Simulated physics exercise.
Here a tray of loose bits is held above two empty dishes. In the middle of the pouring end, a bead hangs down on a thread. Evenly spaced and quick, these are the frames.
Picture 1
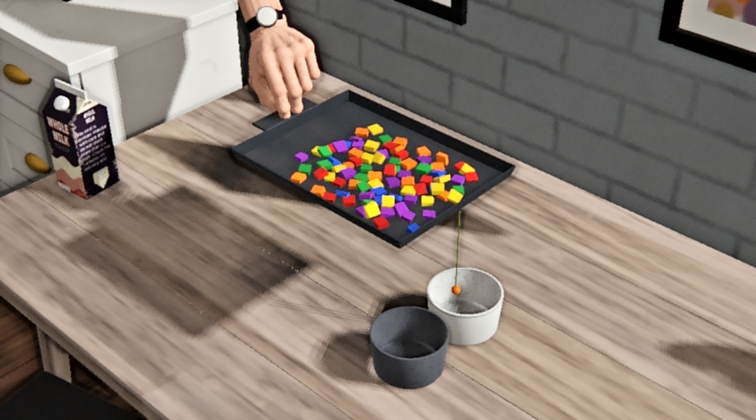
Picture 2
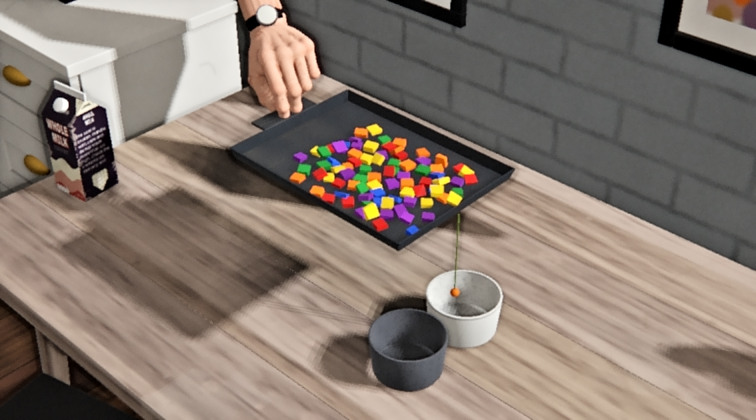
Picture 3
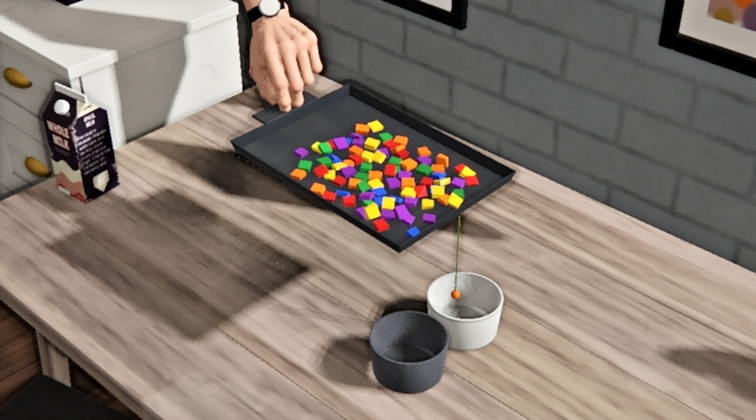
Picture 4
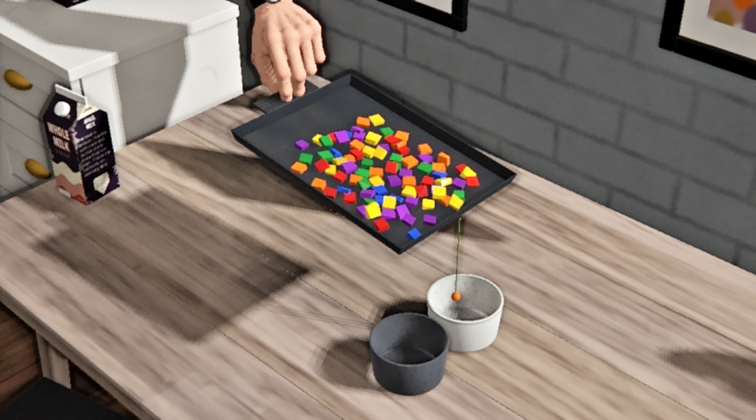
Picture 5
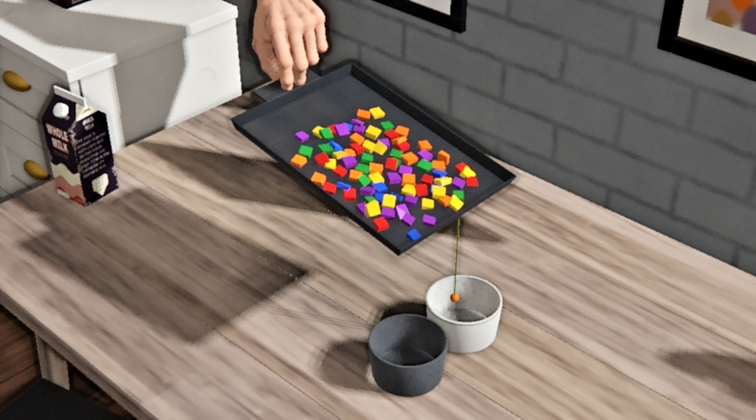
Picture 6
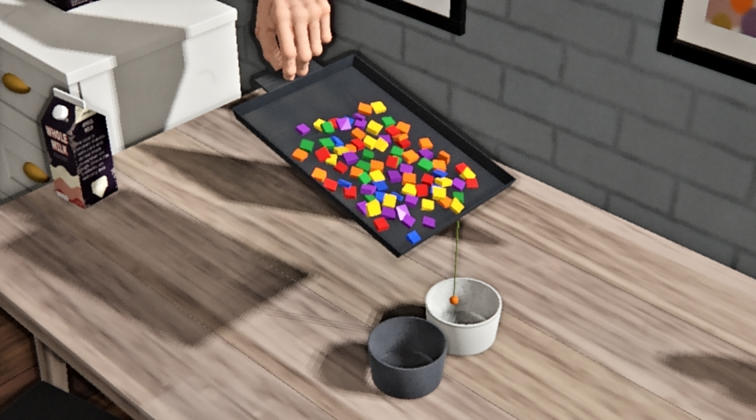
A hand slowly raises the back of a dark tray of colourful tiles above two dishes.
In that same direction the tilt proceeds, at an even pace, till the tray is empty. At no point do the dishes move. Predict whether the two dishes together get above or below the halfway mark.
Below.
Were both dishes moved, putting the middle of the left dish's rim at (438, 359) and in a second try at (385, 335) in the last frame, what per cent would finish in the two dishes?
Trial 1 around 70 percent, trial 2 around 0 percent.
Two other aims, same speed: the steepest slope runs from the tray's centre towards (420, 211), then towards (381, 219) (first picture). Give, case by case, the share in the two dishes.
You'd see roughly 40 per cent the first time and 90 per cent the second.
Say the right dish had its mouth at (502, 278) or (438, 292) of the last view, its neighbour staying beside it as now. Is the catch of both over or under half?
For the two tries in order: Not as much as half, not as much as half.
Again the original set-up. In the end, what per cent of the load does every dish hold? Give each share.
Left about 0, right about 10 in a hundred.
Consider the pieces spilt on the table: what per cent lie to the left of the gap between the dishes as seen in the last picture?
Roughly 0 in a hundred.
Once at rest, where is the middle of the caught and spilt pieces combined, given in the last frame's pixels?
Close to (501, 374) in the last picture.
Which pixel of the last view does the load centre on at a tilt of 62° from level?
Centre estimate: (447, 187).
Shortly afterwards, tray tipped steeply; all but a few on the tray; only a few in the air.
Next, tray tipped past a quarter turn; a little on the tray; only a few in the left dish; a little in the right dish; near half outside both; near a third in the air.
Some moments later, tray tipped past a quarter turn; only a few in the left dish; a little in the right dish; the bulk outside both.
In the end, tray tipped past a quarter turn; only a few in the left dish; a little in the right dish; the bulk outside both.
